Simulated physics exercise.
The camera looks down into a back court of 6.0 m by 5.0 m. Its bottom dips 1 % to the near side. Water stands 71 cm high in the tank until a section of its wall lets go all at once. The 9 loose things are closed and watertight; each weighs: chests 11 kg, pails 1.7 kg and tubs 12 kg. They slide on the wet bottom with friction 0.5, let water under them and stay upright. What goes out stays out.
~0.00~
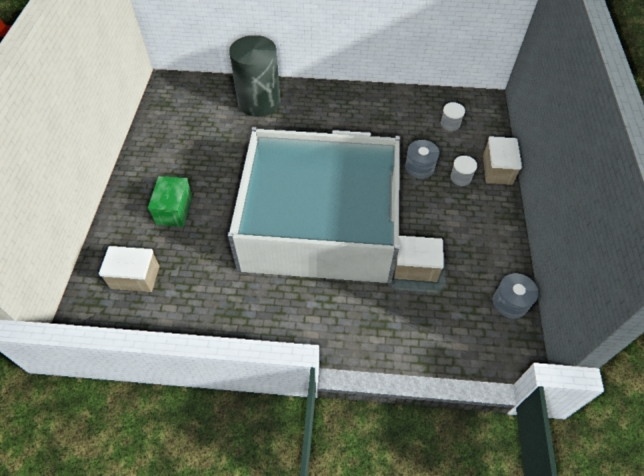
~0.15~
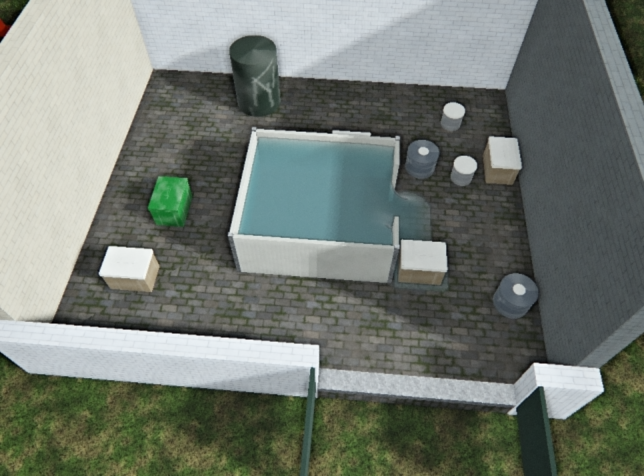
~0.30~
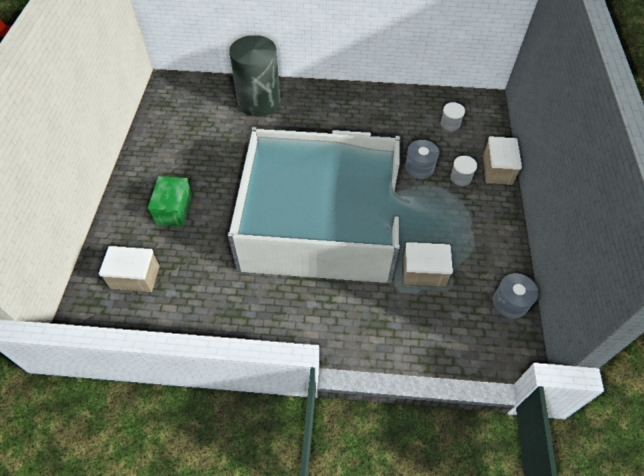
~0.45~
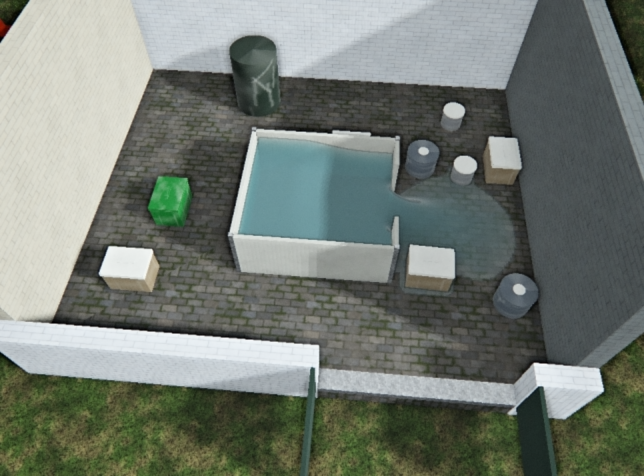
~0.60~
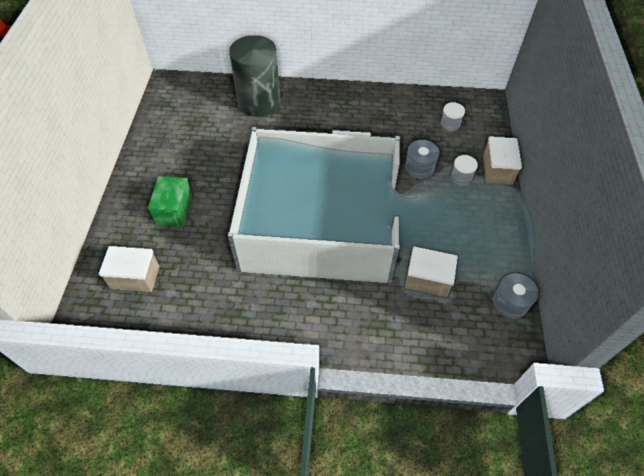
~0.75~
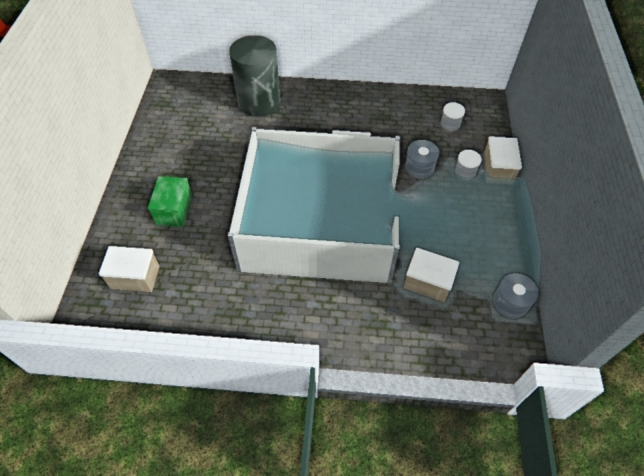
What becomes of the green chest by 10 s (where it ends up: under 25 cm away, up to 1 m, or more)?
The green chest is nudged along.
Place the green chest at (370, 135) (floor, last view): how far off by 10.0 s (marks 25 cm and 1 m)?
It ends far away.
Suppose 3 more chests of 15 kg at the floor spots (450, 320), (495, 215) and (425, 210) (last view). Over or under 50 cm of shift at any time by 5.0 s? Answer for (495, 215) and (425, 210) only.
In turn: Past it, past it.
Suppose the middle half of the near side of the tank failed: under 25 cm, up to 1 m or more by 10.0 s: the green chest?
In that case the green chest slides a little.
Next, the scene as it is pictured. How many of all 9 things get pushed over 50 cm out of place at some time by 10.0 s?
I count 6.
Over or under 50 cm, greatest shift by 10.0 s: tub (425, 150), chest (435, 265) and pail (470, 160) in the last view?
In that order: Less, less, more.
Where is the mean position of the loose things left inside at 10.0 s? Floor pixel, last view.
Around (257, 252).
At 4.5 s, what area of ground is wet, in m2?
About 22 m2.
After 2.0 s the green chest is near (168, 193), 0.0 m from its start, aground; 0 of 9 are out; 2 afloat.
After 4.5 s the green chest is near (168, 193), 0.0 m from its start, aground; 0 of 9 are out; 1 afloat.
After 7.0 s the green chest is near (167, 193), 0.0 m from its start, aground; 0 of 9 are out; 3 afloat.
After 10.0 s the green chest is near (168, 217), 0.4 m from its start, aground; 0 of 9 are out; 4 afloat.
